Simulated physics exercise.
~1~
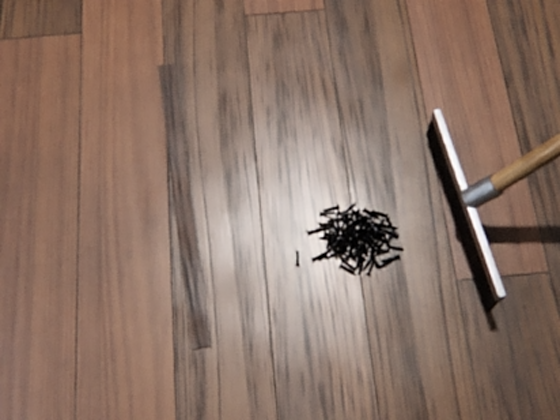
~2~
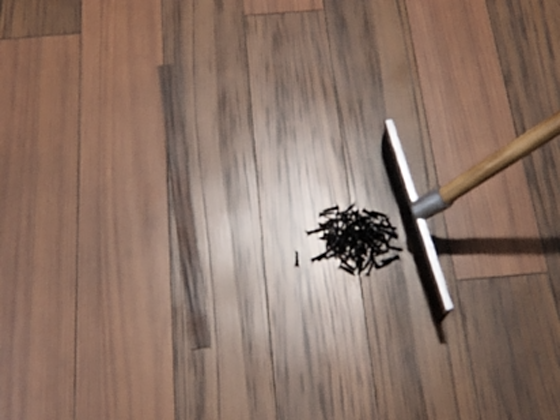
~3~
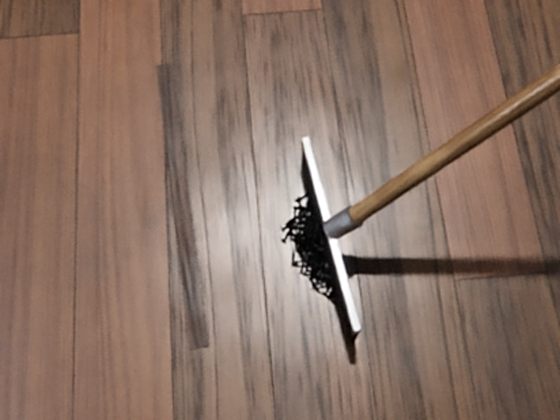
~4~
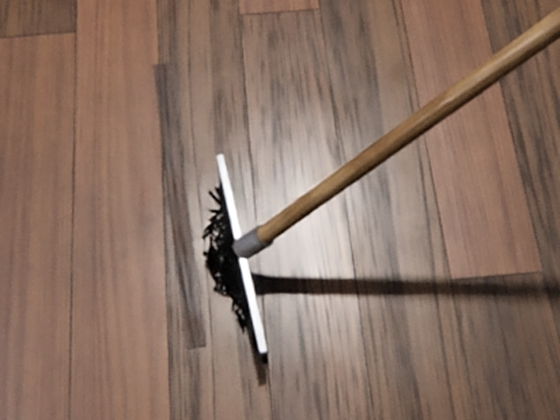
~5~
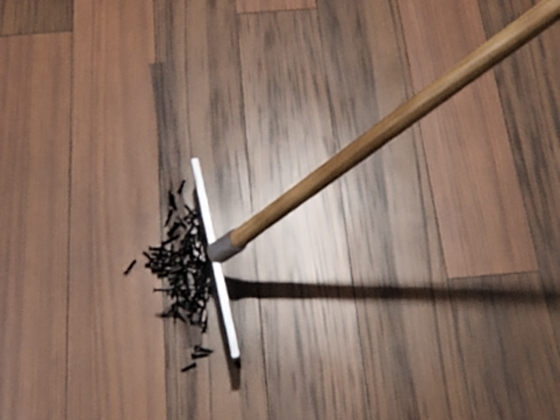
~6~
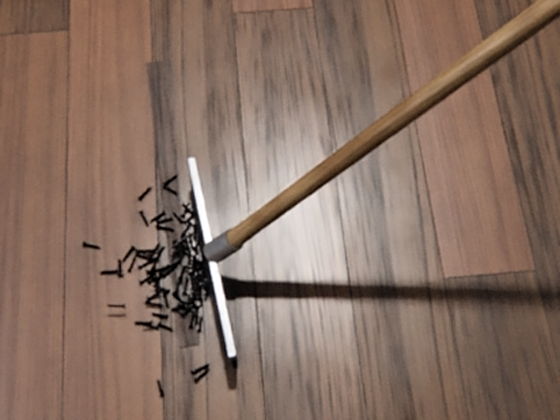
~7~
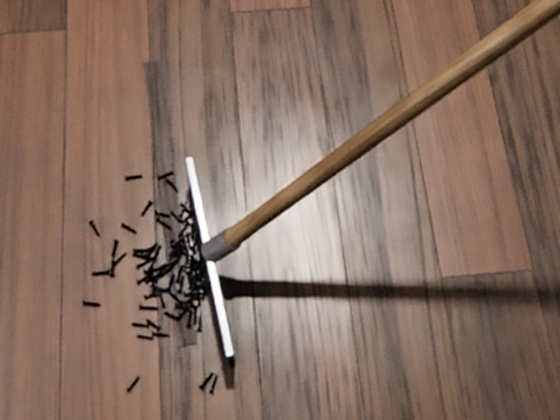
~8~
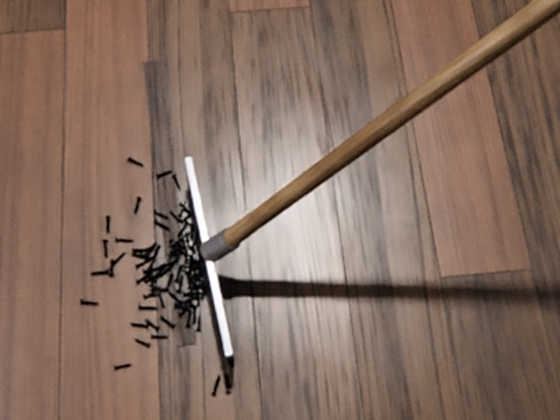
On a wood-plank floor, a long-handled squeegee slides left into a heap of small black screws and pushes it toward a narrow dark strip. The blade then stops, and the screws spread out ahead of it, resting loosely scattered on and around the strip, many still near the blade.
